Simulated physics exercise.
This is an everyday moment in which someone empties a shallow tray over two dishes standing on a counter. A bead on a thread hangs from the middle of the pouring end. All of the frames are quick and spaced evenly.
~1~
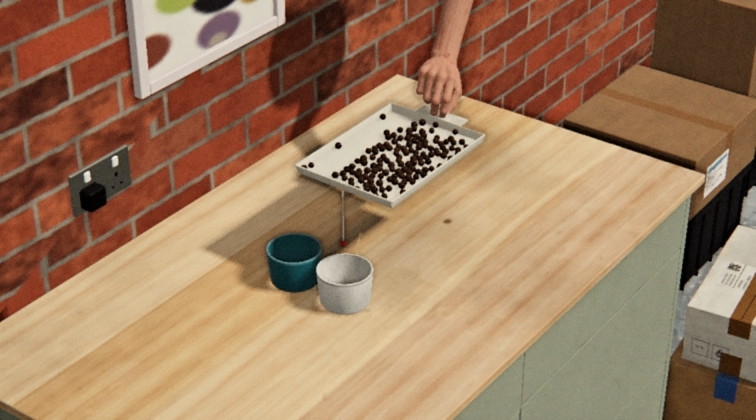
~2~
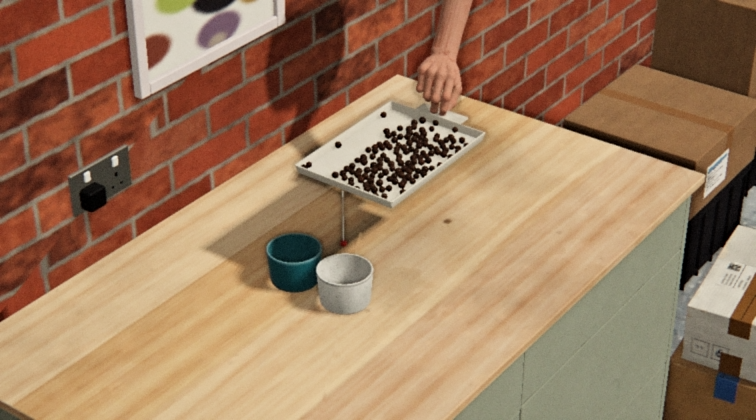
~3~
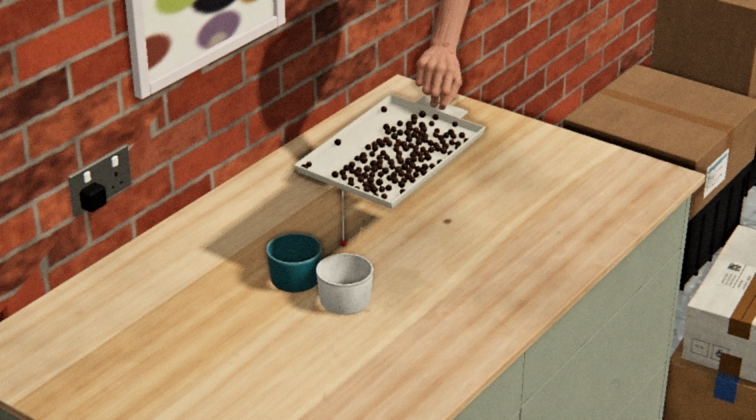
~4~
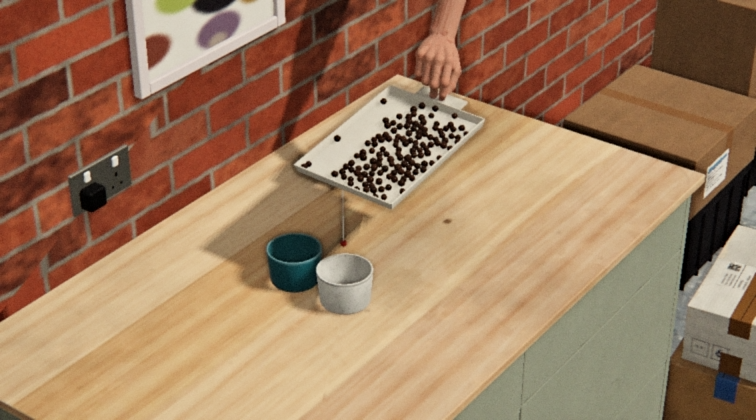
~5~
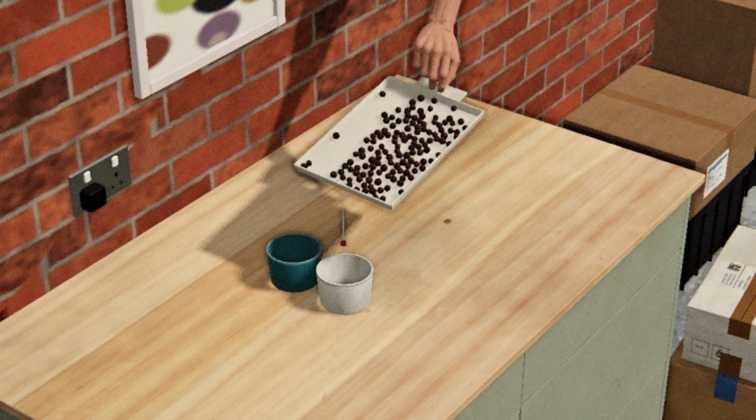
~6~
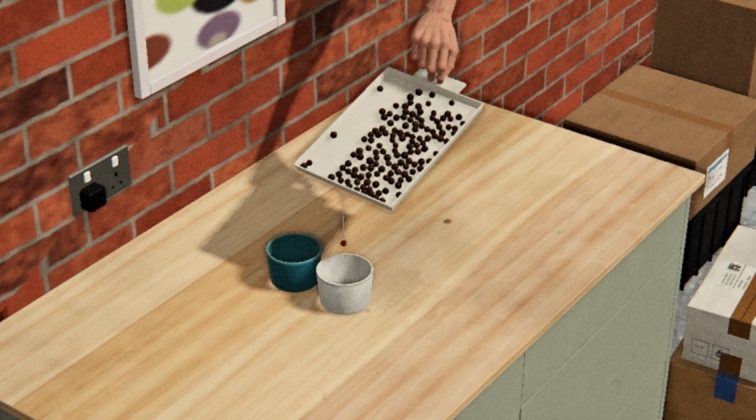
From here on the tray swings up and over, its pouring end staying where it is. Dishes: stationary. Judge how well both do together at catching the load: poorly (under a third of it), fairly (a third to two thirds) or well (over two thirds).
Together they do fairly.
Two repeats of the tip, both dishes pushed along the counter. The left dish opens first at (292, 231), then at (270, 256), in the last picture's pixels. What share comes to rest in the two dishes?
About 10% on the first try and 20% on the second.
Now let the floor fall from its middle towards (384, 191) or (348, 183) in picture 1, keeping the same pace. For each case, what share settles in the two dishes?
I'd expect around 20 in a hundred first and around 70 in a hundred second.
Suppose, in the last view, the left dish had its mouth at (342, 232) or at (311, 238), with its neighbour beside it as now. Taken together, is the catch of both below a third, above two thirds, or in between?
Try 1 - less than a third; try 2 - under a third.
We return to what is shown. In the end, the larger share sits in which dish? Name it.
The rightmost one.
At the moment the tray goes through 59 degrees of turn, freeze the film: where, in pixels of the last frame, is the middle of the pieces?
The load is centred near (363, 189).
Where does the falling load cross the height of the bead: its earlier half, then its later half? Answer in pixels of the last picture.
(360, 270), then (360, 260).
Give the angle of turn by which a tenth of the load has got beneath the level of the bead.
I'd say it is tilted about 60°.
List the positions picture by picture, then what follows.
Corners of the pouring end at (298, 165) and (392, 200), level; middle of the load at (399, 157), chocolate balls; left dish at (278, 273); right dish at (328, 295); bead on its thread at (344, 243), in the first frame.
Corners of the pouring end at (298, 165) and (391, 200), level; middle of the load at (399, 157), in the second frame.
Corners of the pouring end at (298, 164) and (391, 201), tipped barely, lowest at the right corner; middle of the load at (399, 154), in the third frame.
Corners of the pouring end at (298, 164) and (391, 202), tipped a little, lowest at the right corner; middle of the load at (399, 150), in the fourth frame.
Corners of the pouring end at (297, 164) and (391, 203), tipped a little, lowest at the right corner; middle of the load at (398, 147), in the fifth frame.
Corners of the pouring end at (297, 163) and (391, 204), tipped clearly, lowest at the right corner; middle of the load at (396, 146), nearly all on the move; left dish at (278, 273); right dish at (328, 295), in the sixth frame.
Soon, tray tipped steeply; most on the tray; a small part in the right dish; a stray few in the left dish; a small part outside both; a small part in the air.
A while on, tray tipped right over; a stray few on the tray; about half in the right dish; a stray few in the left dish; about a third outside both; a small part in the air.
Towards the end, tray tipped past a quarter turn; about half in the right dish; a stray few in the left dish; about half outside both.
Finally, tray tipped past a quarter turn; about half in the right dish; a stray few in the left dish; about half outside both.
